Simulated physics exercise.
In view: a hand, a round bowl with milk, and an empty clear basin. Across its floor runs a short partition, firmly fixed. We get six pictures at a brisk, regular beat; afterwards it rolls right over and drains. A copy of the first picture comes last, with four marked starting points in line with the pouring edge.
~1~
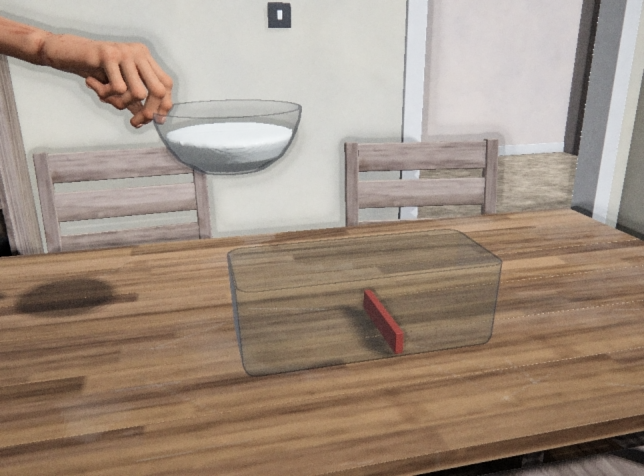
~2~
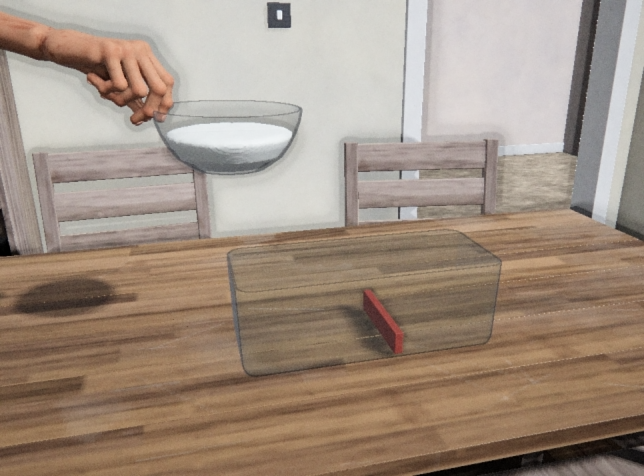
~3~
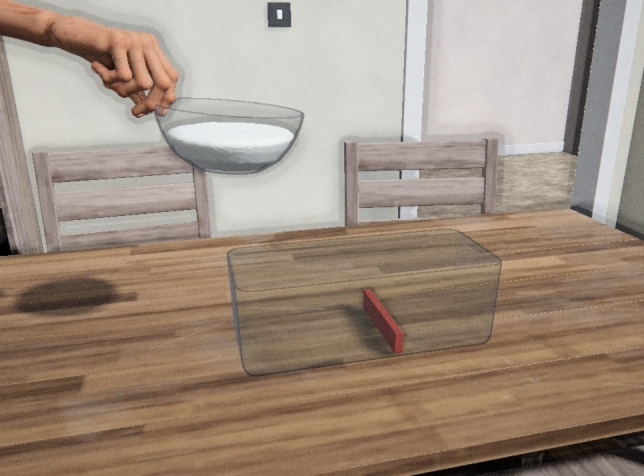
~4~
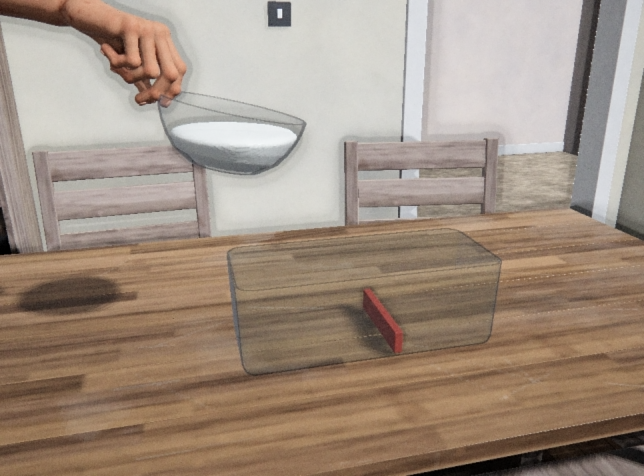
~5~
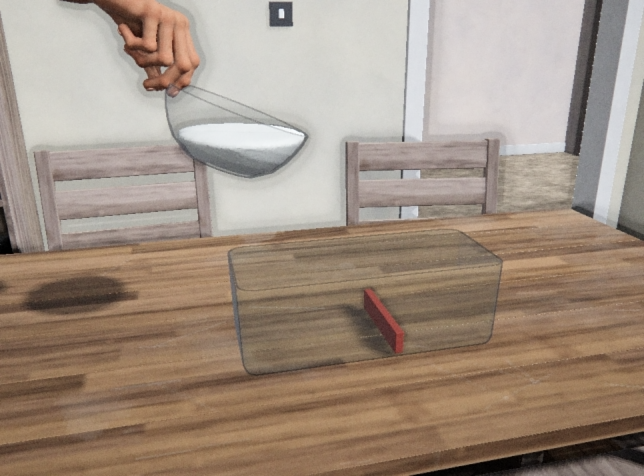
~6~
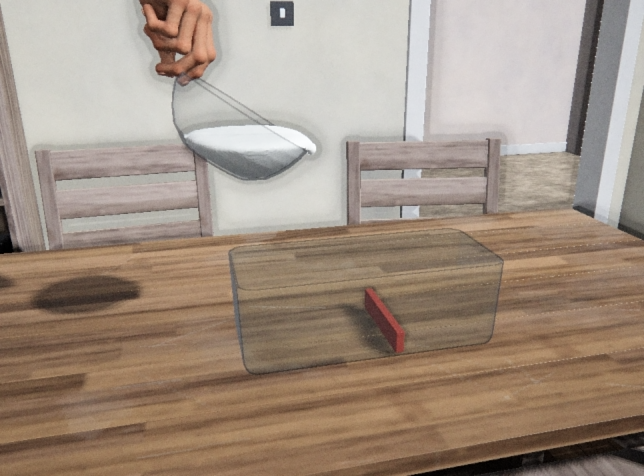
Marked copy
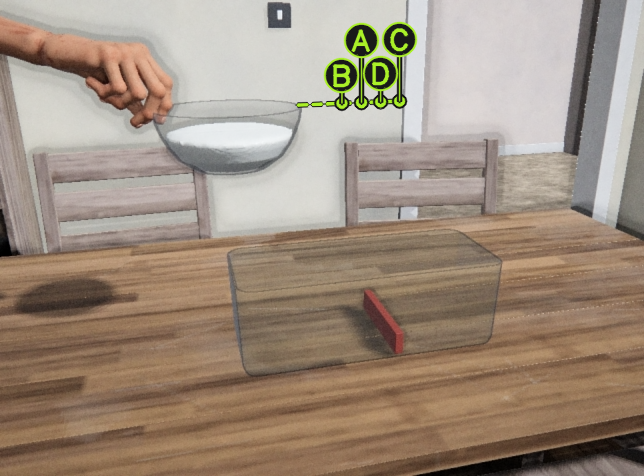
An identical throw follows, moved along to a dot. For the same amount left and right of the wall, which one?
Take B.
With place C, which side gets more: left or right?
The right one.
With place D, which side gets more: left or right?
The right side.
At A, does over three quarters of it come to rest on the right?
No, it does not.
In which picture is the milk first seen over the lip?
In picture 6.
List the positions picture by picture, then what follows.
In the first picture, upright, lip at (298, 105); basin from (243, 374) to (489, 339); top of the wall at (382, 310); nothing has left yet.
In the second picture, upright, lip at (298, 106); nothing has left yet.
In the third picture, tipped about 6°, lip at (300, 112); nothing has left yet.
In the fourth picture, tipped about 13°, lip at (303, 120); nothing has left yet.
In the fifth picture, tipped about 23°, lip at (305, 133); nothing has left yet.
In the sixth picture, tipped about 34°, lip at (304, 146); milk is over the lip, down to (307, 151).
On the marked copy, A at (361, 102); B at (341, 103); C at (399, 101); D at (380, 101).
For place A, about 32 % ends left of the wall and 66 % right of it.
For place B, about 53 % ends left of the wall and 46 % right of it.
For place C, about 11 % ends left of the wall and 88 % right of it.
For place D, about 21 % ends left of the wall and 78 % right of it.
